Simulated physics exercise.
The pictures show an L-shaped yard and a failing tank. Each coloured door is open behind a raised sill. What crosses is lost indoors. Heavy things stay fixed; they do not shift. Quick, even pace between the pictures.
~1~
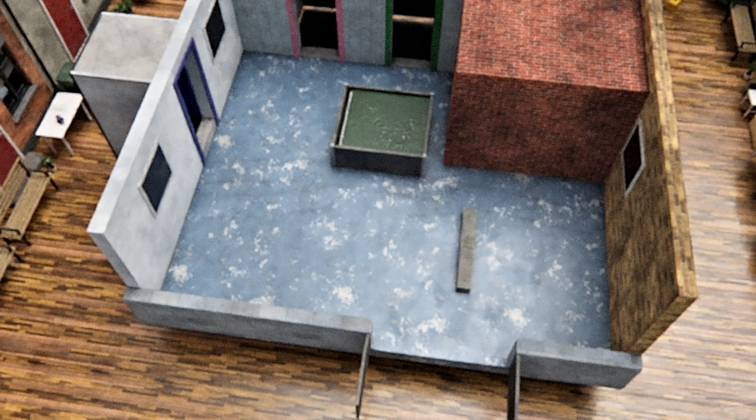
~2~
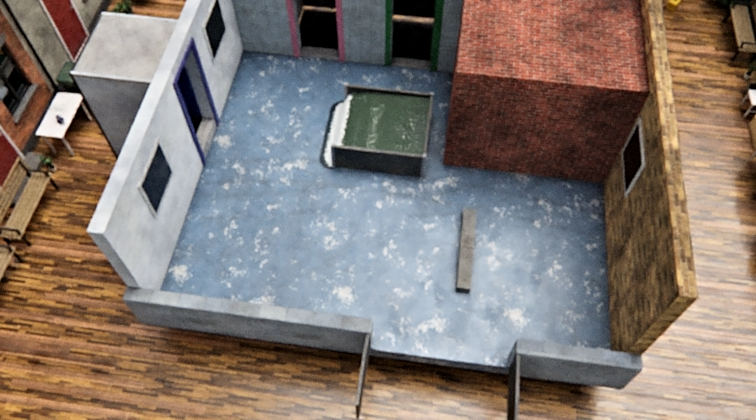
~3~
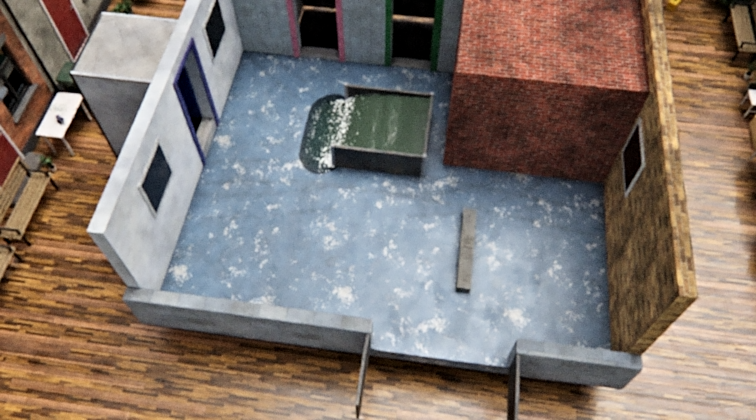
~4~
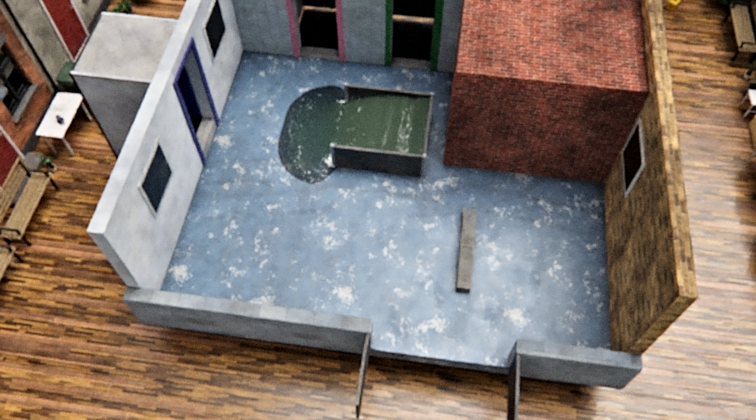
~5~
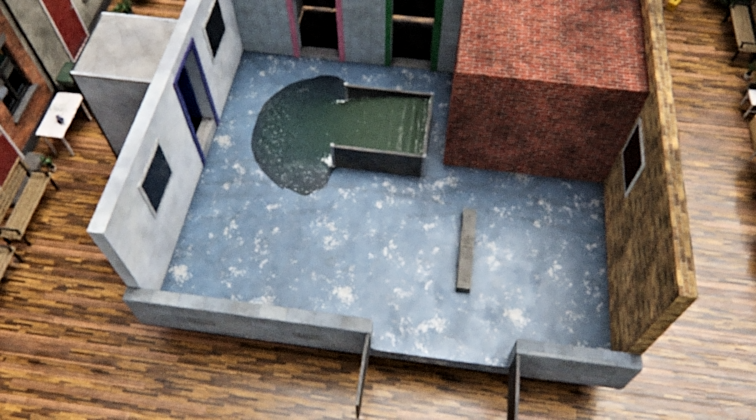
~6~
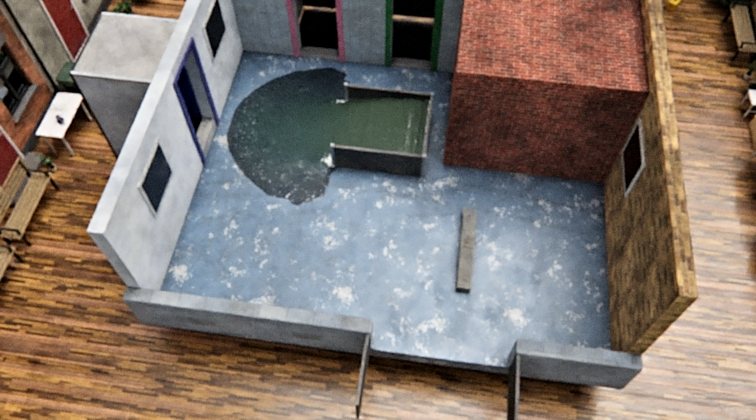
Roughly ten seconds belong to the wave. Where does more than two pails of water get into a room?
In the end the green door will allow in an excess. The blue door will allow in no excess. The pink door will allow in no excess.
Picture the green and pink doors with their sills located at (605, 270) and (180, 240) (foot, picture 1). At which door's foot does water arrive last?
The green-painted one.
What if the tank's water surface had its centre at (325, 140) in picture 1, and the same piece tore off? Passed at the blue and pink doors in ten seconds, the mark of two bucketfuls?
My reading: The blue door passes that mark; the pink door lets less in.
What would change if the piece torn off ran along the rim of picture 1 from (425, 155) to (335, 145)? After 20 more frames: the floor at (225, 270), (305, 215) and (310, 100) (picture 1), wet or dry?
First soaked, second soaked, third unwetted.
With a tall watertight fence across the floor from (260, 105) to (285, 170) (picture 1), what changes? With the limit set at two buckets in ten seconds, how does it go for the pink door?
Looks like the pink door surpasses that amount here.
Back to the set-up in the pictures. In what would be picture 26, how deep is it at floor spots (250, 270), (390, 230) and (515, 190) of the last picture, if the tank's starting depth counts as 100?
About 6 per cent, then 0 per cent, then 0 per cent.
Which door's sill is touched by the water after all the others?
Answer: The green-painted one.
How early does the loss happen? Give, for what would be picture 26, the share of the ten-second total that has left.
It comes to around 5 per cent.
A moment on, water covers 25 % of the floor; the green door not reached, the blue door wet at the sill, nothing in, the pink door wet at the sill, nothing in.
Next, water covers 25 % of the floor; the green door not reached, the blue door under two buckets in, the pink door wet at the sill, nothing in.
Then, water covers 35 % of the floor; the green door not reached, the blue door under two buckets in, the pink door under two buckets in.
Later, water covers 65 % of the floor; the green door wet at the sill, nothing in, the blue door under two buckets in, the pink door under two buckets in.
In the end, water covers 80 % of the floor; the green door over two buckets in, the blue door under two buckets in, the pink door under two buckets in.
